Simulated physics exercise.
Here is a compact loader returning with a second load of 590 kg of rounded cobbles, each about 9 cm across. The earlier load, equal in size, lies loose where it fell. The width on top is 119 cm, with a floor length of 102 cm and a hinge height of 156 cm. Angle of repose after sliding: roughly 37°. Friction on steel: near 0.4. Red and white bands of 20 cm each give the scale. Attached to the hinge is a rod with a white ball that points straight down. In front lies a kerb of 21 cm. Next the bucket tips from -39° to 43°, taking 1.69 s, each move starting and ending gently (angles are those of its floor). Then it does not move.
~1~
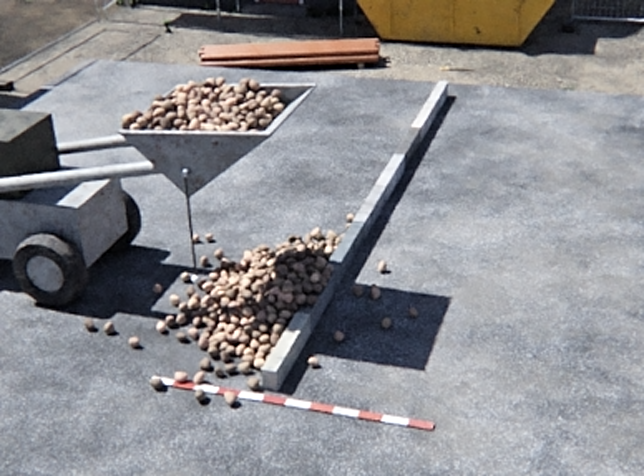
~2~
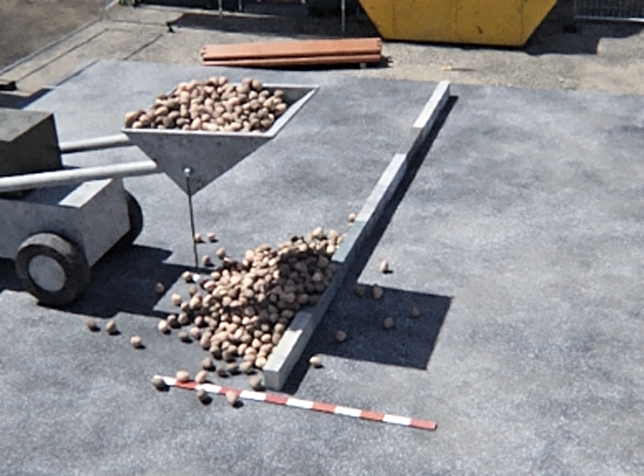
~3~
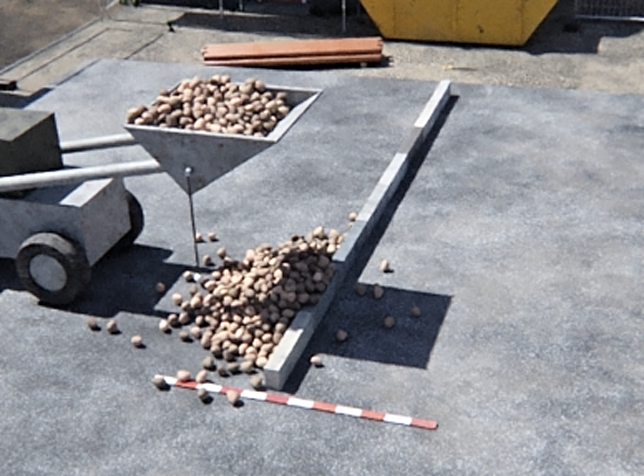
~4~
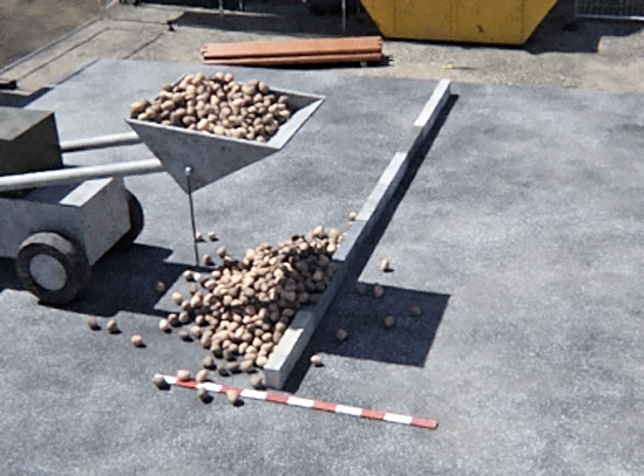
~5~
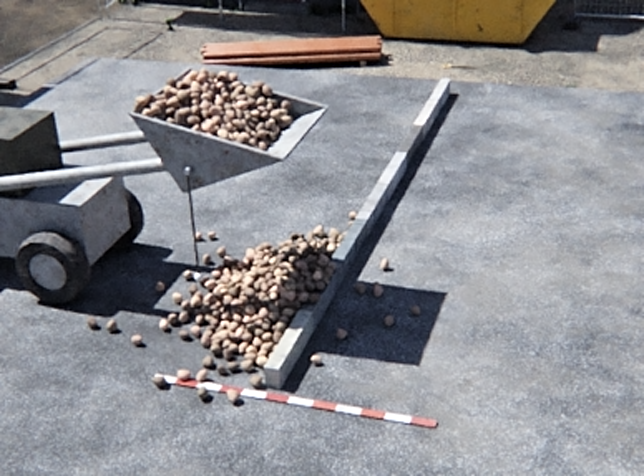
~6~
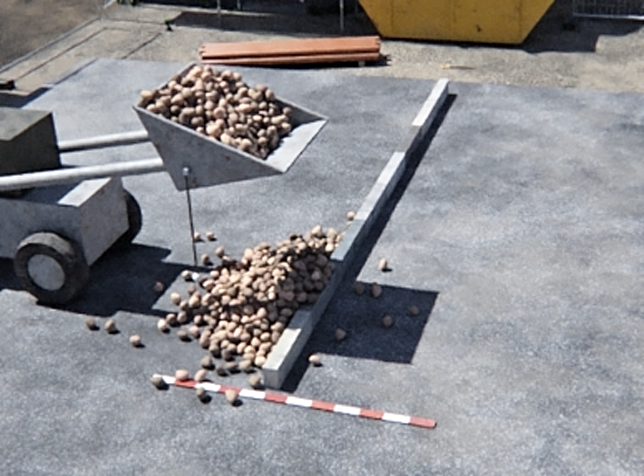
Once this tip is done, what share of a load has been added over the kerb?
About 80 per cent.
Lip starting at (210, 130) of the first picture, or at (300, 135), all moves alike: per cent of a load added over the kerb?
Some 15 percent, and then 100 percent.
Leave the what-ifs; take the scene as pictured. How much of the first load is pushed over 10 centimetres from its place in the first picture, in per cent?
Close to 5 in a hundred of them.
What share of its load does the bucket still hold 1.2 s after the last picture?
Roughly 25 per cent remains inside.
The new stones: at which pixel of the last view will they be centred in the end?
In the last view, somewhere near (365, 301).
Then, 0.7 s after the last picture the floor is at 30°; in per cent of one load, 97 in the bucket, 102 on this side of the kerb, 2 over the kerb; the foremost stones are at (370, 306).
Then, 1.2 s after the last picture the floor is at 43°; in per cent of one load, 25 in the bucket, 143 on this side of the kerb, 33 over the kerb; the foremost stones are at (390, 320).
Then, 1.5 s after the last picture the floor is at 43°; in per cent of one load, 1 in the bucket, 135 on this side of the kerb, 65 over the kerb; the foremost stones are at (462, 320).
Then, 4.3 s after the last picture the floor is at 43°; in per cent of one load, 0 in the bucket, 119 on this side of the kerb, 81 over the kerb; the foremost stones are at (573, 307). Net gain over the kerb, 80.
